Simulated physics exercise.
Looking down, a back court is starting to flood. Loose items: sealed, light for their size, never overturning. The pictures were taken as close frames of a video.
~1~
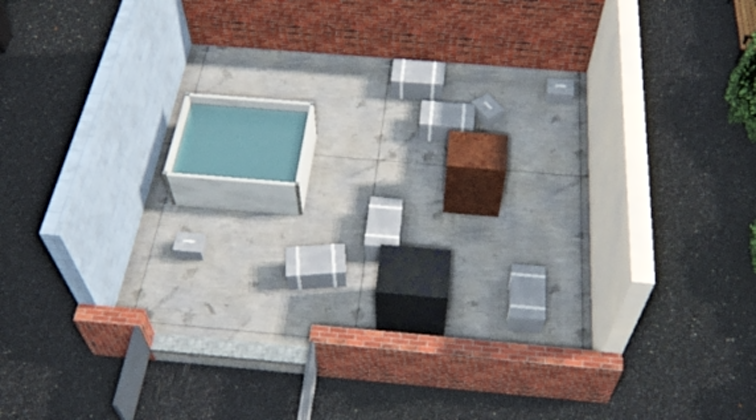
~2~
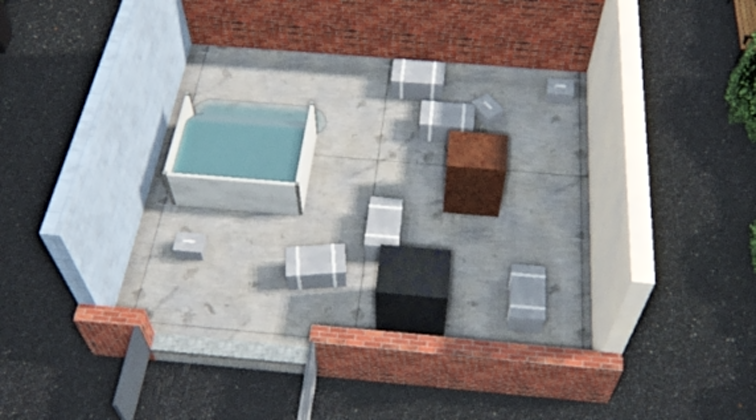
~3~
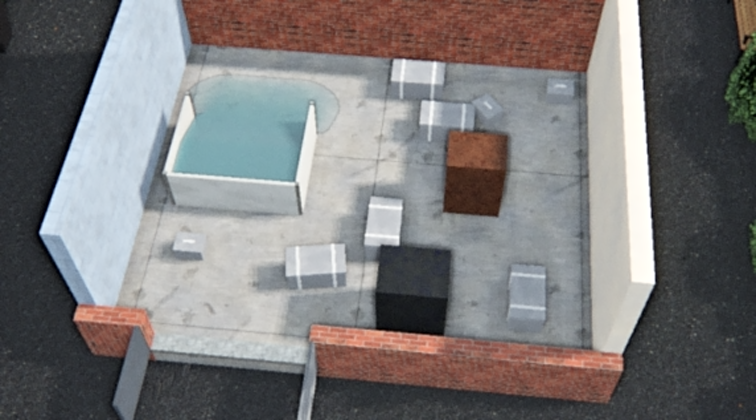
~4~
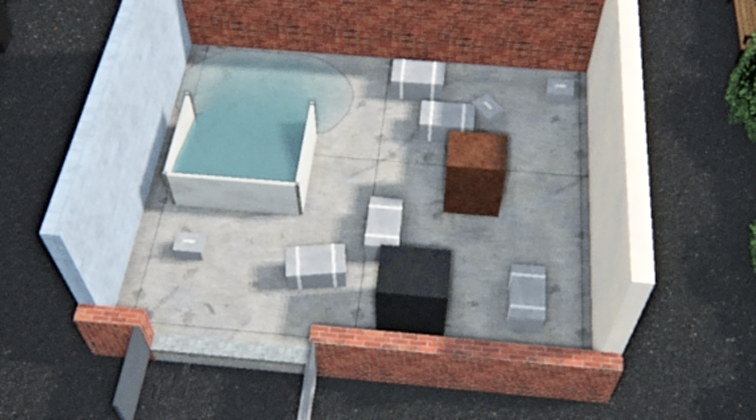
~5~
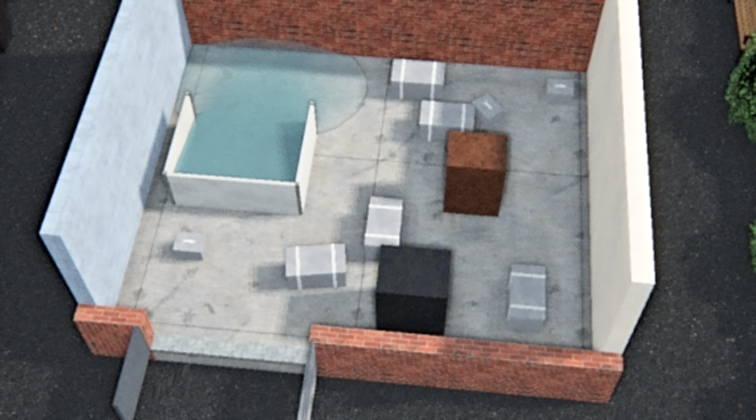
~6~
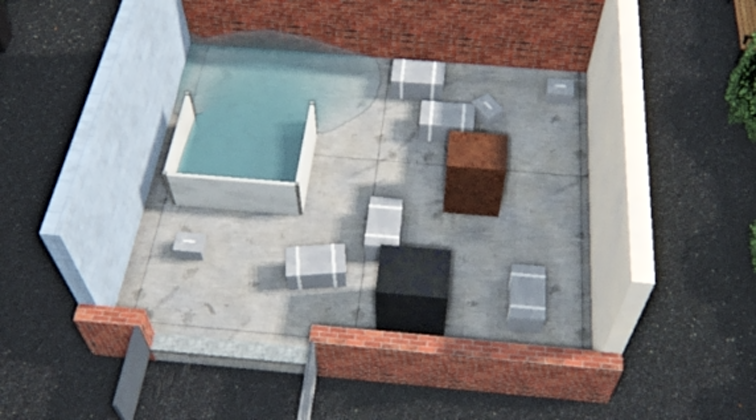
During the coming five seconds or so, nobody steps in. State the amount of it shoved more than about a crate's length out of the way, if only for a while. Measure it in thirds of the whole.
The share is one to two thirds of the whole.
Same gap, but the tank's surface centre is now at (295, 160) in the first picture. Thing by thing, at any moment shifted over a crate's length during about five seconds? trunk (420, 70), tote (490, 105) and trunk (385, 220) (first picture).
In order: Went well off, went well off, remained close by.
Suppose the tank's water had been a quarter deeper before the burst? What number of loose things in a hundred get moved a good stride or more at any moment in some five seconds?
Roughly 50 in a hundred.
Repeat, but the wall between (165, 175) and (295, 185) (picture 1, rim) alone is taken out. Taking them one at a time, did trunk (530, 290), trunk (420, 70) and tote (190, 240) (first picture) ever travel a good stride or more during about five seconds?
The first: Fell short; the second: Fell short; the third: Went past that.
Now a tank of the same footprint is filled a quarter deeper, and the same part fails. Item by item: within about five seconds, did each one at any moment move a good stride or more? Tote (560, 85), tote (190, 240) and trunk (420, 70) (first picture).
Object 1: Passed the mark. Object 2: Stayed below the mark. Object 3: Passed the mark.
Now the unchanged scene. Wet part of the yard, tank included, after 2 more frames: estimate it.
Roughly 25 in a hundred.
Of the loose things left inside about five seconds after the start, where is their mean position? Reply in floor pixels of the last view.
Their centre sits close to (442, 229) on the floor of the last picture.
A moment on, 0 of 8 are well off their spots; 0 afloat.
Next, 1 of 8 are well off their spots; 0 afloat.
Later, 4 of 8 are well off their spots; 2 afloat.
In the end, 4 of 8 are well off their spots, and 4 have been at some point; 3 afloat.
